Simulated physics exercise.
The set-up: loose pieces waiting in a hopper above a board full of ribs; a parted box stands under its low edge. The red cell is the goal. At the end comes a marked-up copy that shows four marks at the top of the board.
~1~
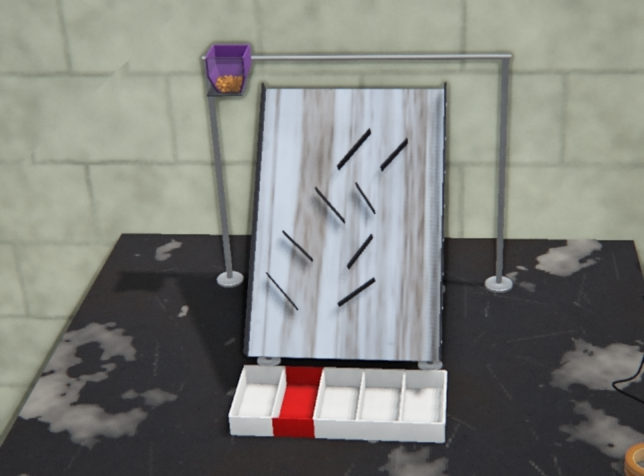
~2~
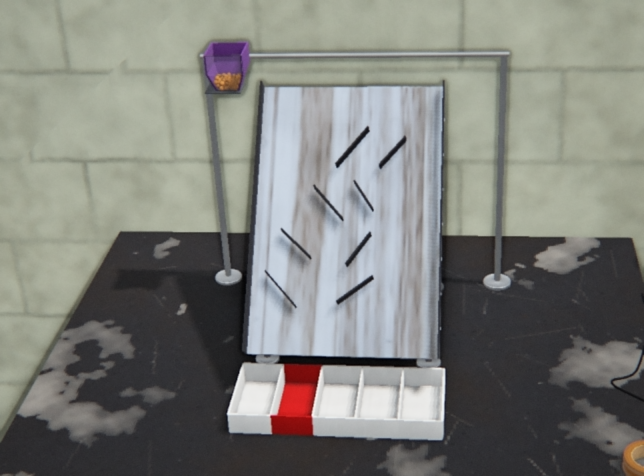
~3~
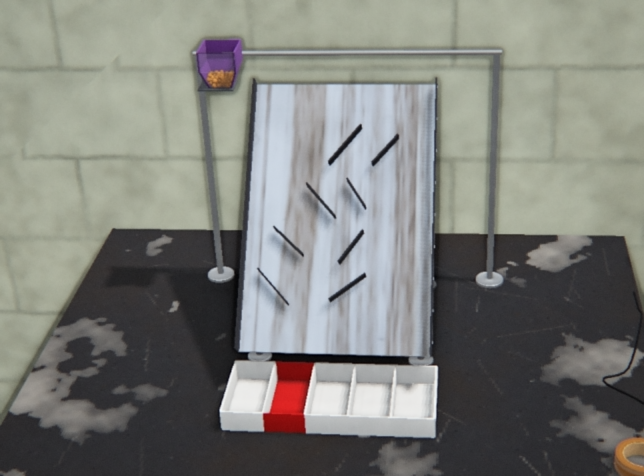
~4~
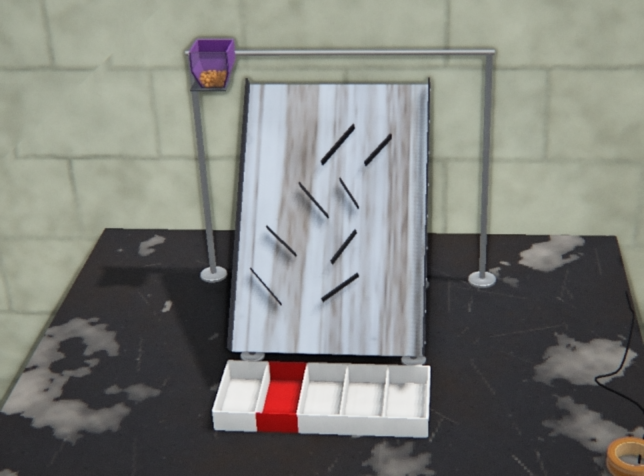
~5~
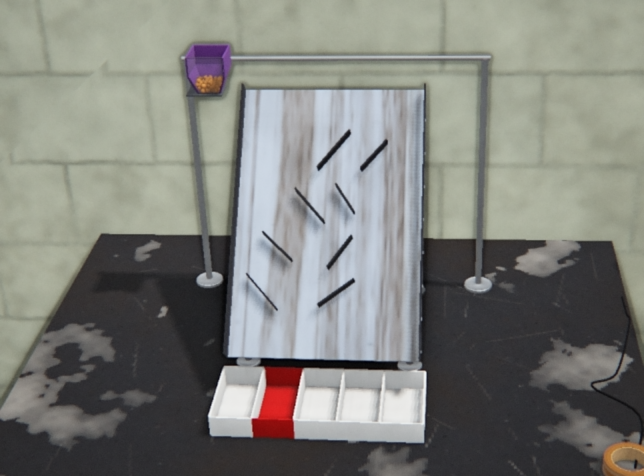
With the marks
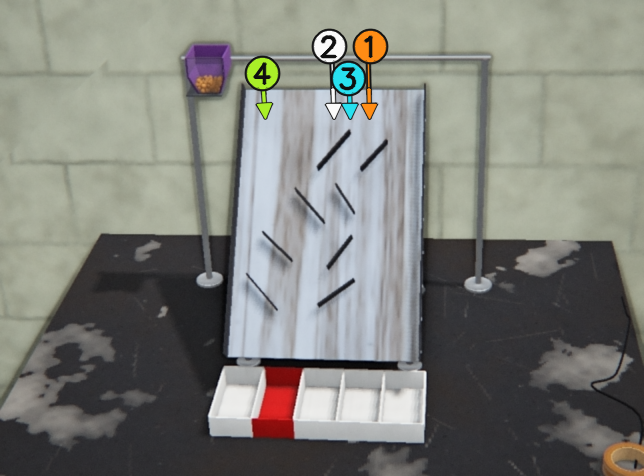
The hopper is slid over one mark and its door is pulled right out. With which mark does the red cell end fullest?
Mark 2.
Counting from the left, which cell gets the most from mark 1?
The fifth.
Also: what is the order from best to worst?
Best to worst: 2, 3, 4, 1.
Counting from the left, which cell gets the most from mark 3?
It is the second one.
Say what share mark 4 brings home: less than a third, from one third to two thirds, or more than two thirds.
Less than a third.
On the marked copy, mark 1 meets the board at (369, 113); mark 2 meets the board at (333, 113); mark 3 meets the board at (350, 113); mark 4 meets the board at (265, 113).
Choosing 1, a small share in the red cell, close to two thirds in other cells, close to a quarter outside the box.
Choosing 2, close to two thirds in the red cell, close to a third in other cells, only a few outside the box.
Choosing 3, close to a third in the red cell, close to a third in other cells, close to a quarter outside the box.
Choosing 4, close to a quarter in the red cell, the bulk in other cells.
